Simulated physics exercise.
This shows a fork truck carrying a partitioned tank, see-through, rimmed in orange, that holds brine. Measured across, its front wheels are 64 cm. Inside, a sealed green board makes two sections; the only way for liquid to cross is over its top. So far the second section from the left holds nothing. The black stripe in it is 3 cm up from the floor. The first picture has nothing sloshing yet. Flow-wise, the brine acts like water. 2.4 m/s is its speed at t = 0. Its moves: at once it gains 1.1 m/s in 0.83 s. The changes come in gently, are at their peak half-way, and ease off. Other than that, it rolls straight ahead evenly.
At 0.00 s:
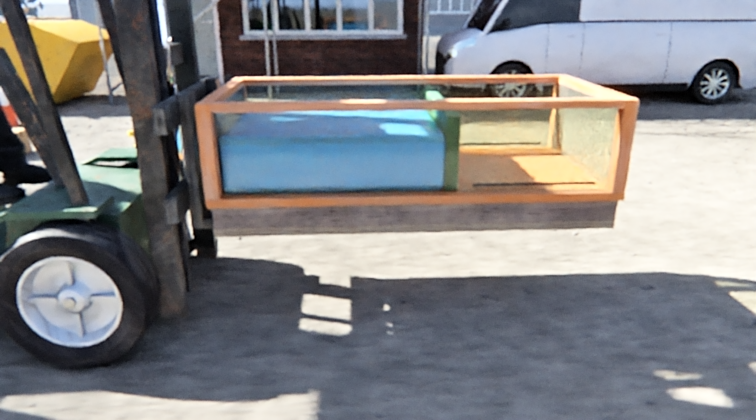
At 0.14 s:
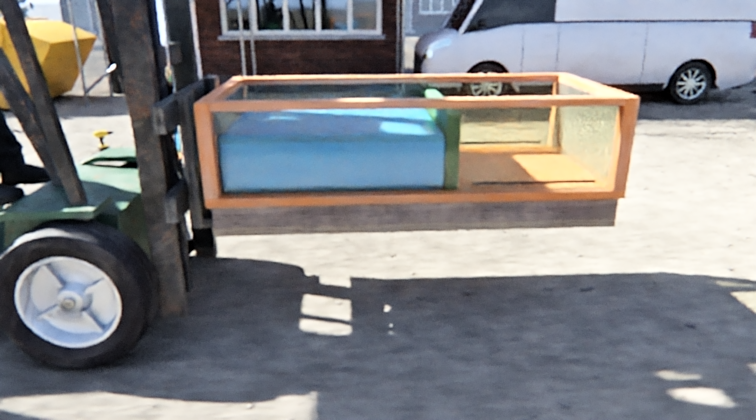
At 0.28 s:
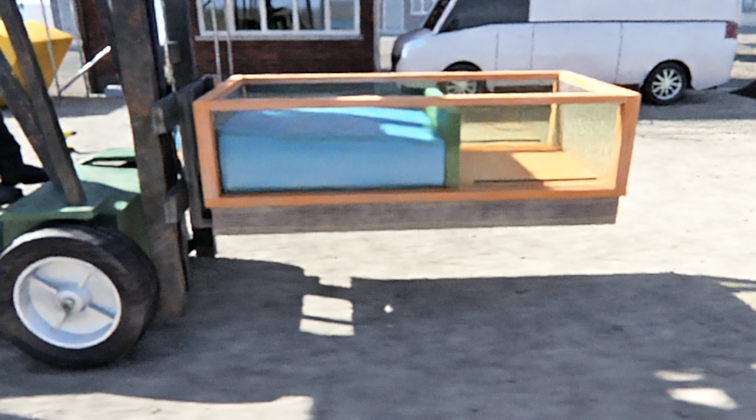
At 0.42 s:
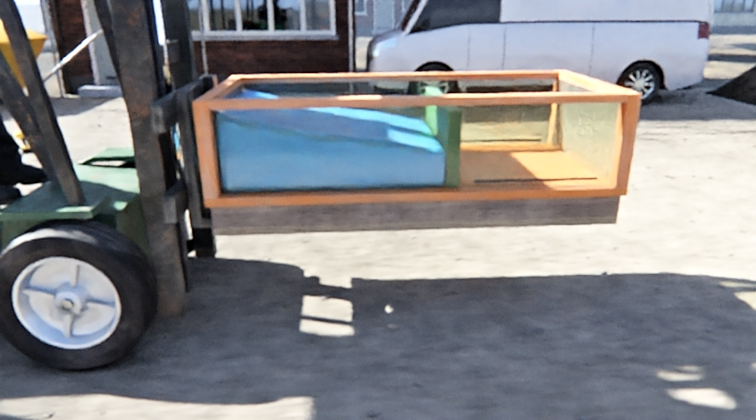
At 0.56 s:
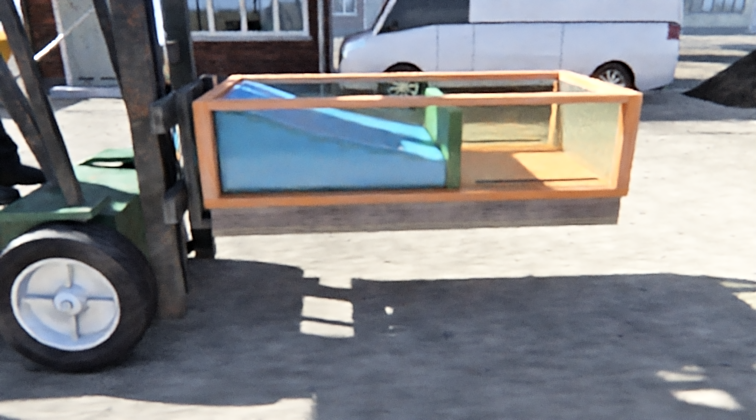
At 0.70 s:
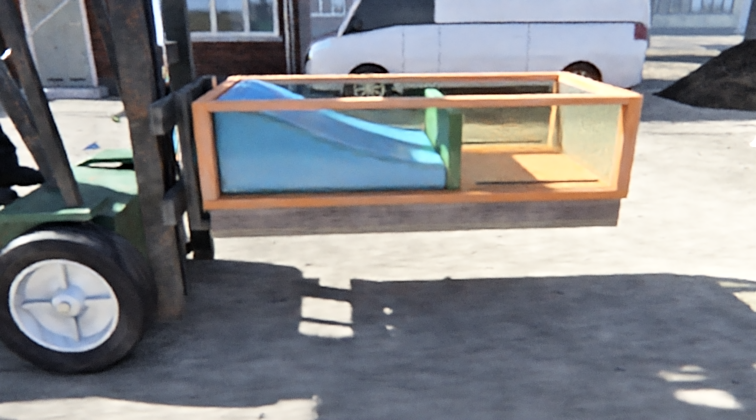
Forklift rolling right past a parked van with an orange-rimmed clear tank, blue liquid lying level, then sloping up towards the left.
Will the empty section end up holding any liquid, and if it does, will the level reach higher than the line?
Yes, but lower than the line.
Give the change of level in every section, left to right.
From the left, in centimetres: Down 1, up 1.
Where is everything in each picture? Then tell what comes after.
Levels, left to right, hidden, dry; board top at (455, 117); the front is on the right, levels are read along the far wall; a wheel hub at (66, 308), in the first frame.
Levels, left to right, hidden, dry, in the second frame.
Levels, left to right, hidden, dry, in the third frame.
Levels, left to right, (341, 110), dry, in the fourth frame.
Levels, left to right, (341, 110), dry, in the fifth frame.
Levels, left to right, (340, 113), dry; a wheel hub at (60, 312), in the sixth frame.
Then, 1.10 s in, the sections hold 25, 0 cm, left to right.
Then, 1.50 s in, the sections hold 24, 1 cm, left to right.
Then, 2.00 s in, the sections hold 24, 1 cm, left to right.
Then, 3.82 s in, the sections hold 24, 1 cm, left to right.
